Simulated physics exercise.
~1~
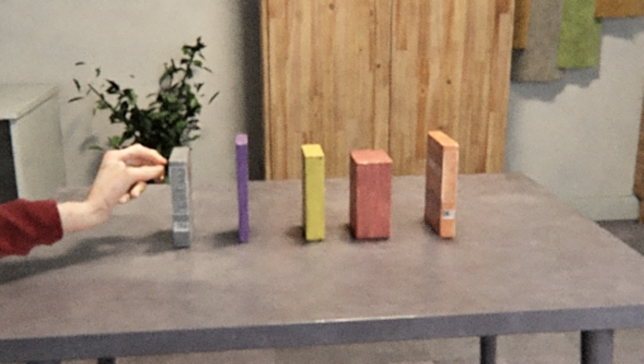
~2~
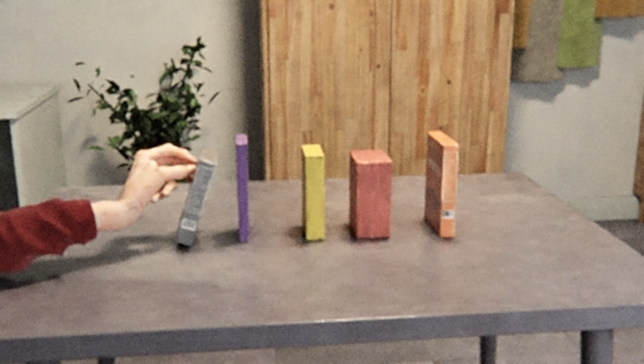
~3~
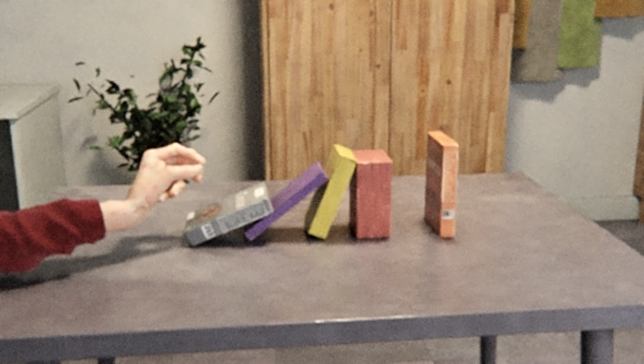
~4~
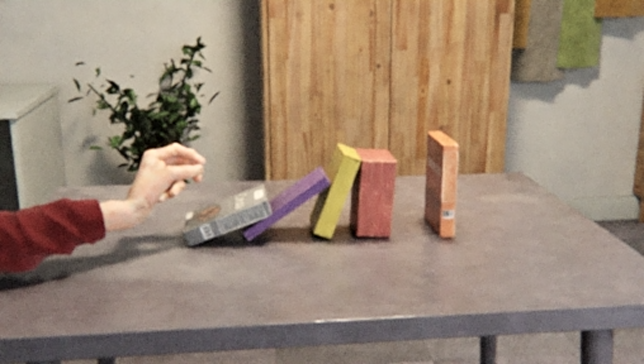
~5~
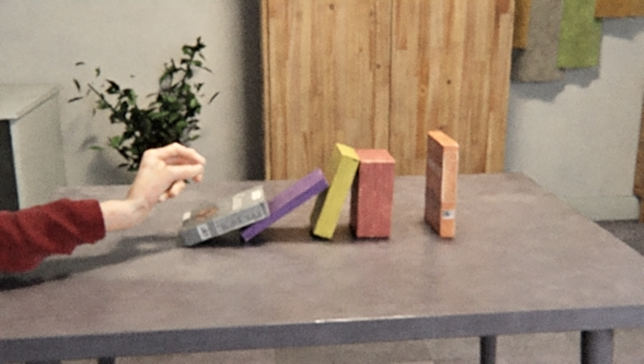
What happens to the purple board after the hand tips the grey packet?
The purple board topples to the right and ends up slanted low against the yellow block, with the grey packet resting against it.
